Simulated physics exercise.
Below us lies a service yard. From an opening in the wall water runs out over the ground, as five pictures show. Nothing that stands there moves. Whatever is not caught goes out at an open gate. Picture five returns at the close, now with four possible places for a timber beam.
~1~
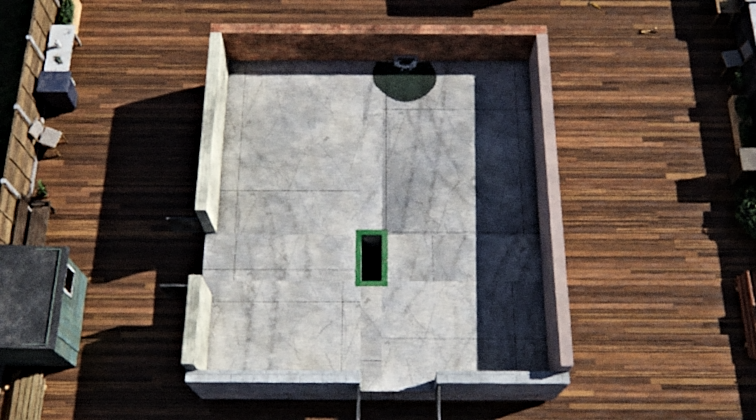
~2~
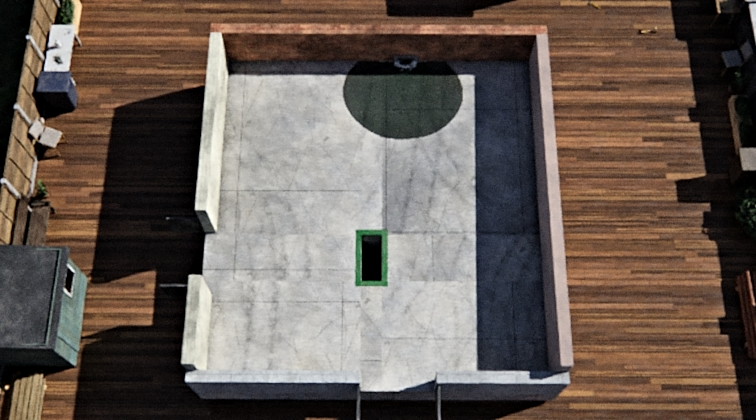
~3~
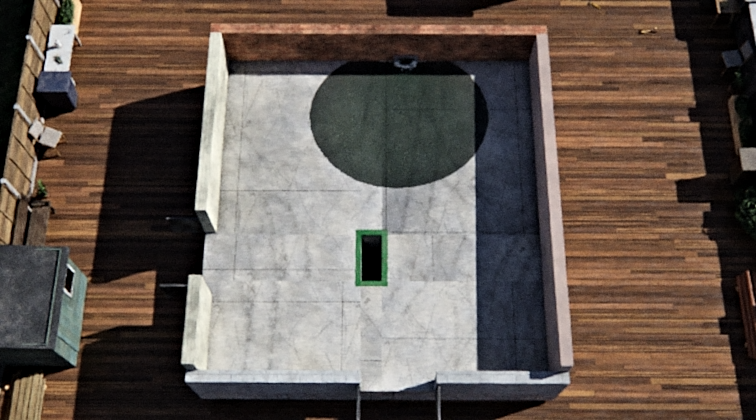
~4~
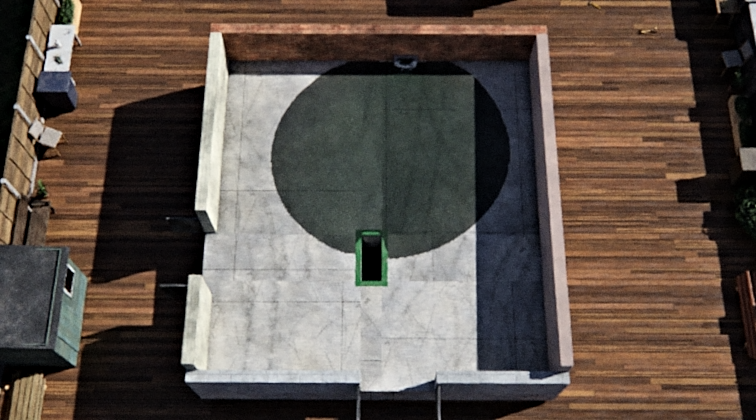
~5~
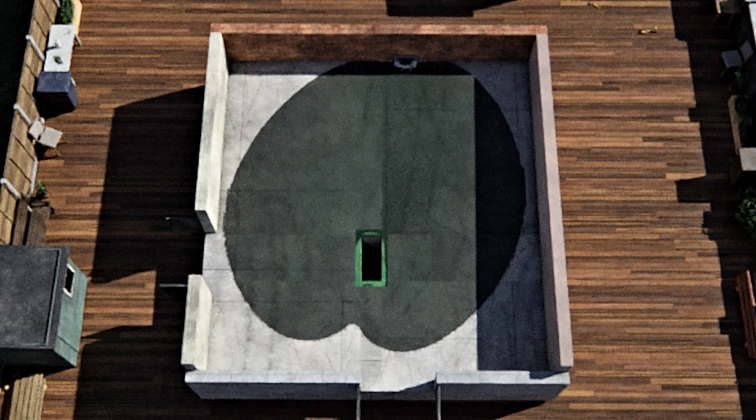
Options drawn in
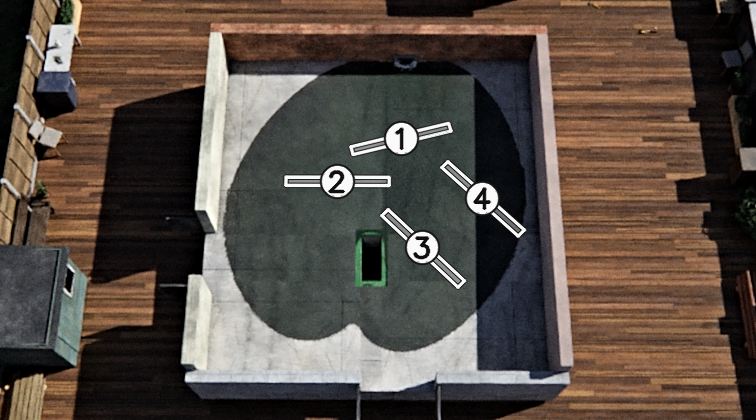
A pale paved service yard, enclosed by low walls and surrounded by brown wooden decking, is seen from high overhead. A small outfall sits at the top wall, a green-rimmed drain lies near the middle, and openings break the left and bottom walls. Dark water spreads from the outfall in a widening round patch, reaches and surrounds the drain, then bulges into two lobes below it, while the camera stays still.
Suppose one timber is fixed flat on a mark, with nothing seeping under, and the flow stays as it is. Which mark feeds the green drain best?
The best position is 4.
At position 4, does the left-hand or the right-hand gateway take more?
More leaves on the right.
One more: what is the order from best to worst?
4, 2, 3, 1.
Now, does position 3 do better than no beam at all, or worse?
It is worse.
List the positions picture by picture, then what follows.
Outfall at (406, 58); green drain at (372, 258); open gate at (214, 263); open gate at (398, 380); water covers 2 % of the ground and shows as far out as (401, 96); green drain still dry.
Water covers 8 % of the ground and shows as far out as (377, 131); green drain still dry.
Water covers 19 % of the ground and shows as far out as (399, 185); green drain still dry.
Water covers 36 % of the ground and shows as far out as (335, 243); green drain taking water.
Water covers 59 % of the ground and shows as far out as (273, 324); green drain taking water.
On the marked copy, 1 from (351, 150) to (449, 127); 2 from (286, 181) to (389, 181); 3 from (385, 212) to (461, 284); 4 from (444, 164) to (521, 232).
Choosing 1, about 3 % of the stream runs into the green drain, about 90 % out by the gates.
Choosing 2, about 12 % of the stream runs into the green drain, about 80 % out by the gates.
Choosing 3, about 8 % of the stream runs into the green drain, about 87 % out by the gates.
Choosing 4, about 20 % of the stream runs into the green drain, about 75 % out by the gates.
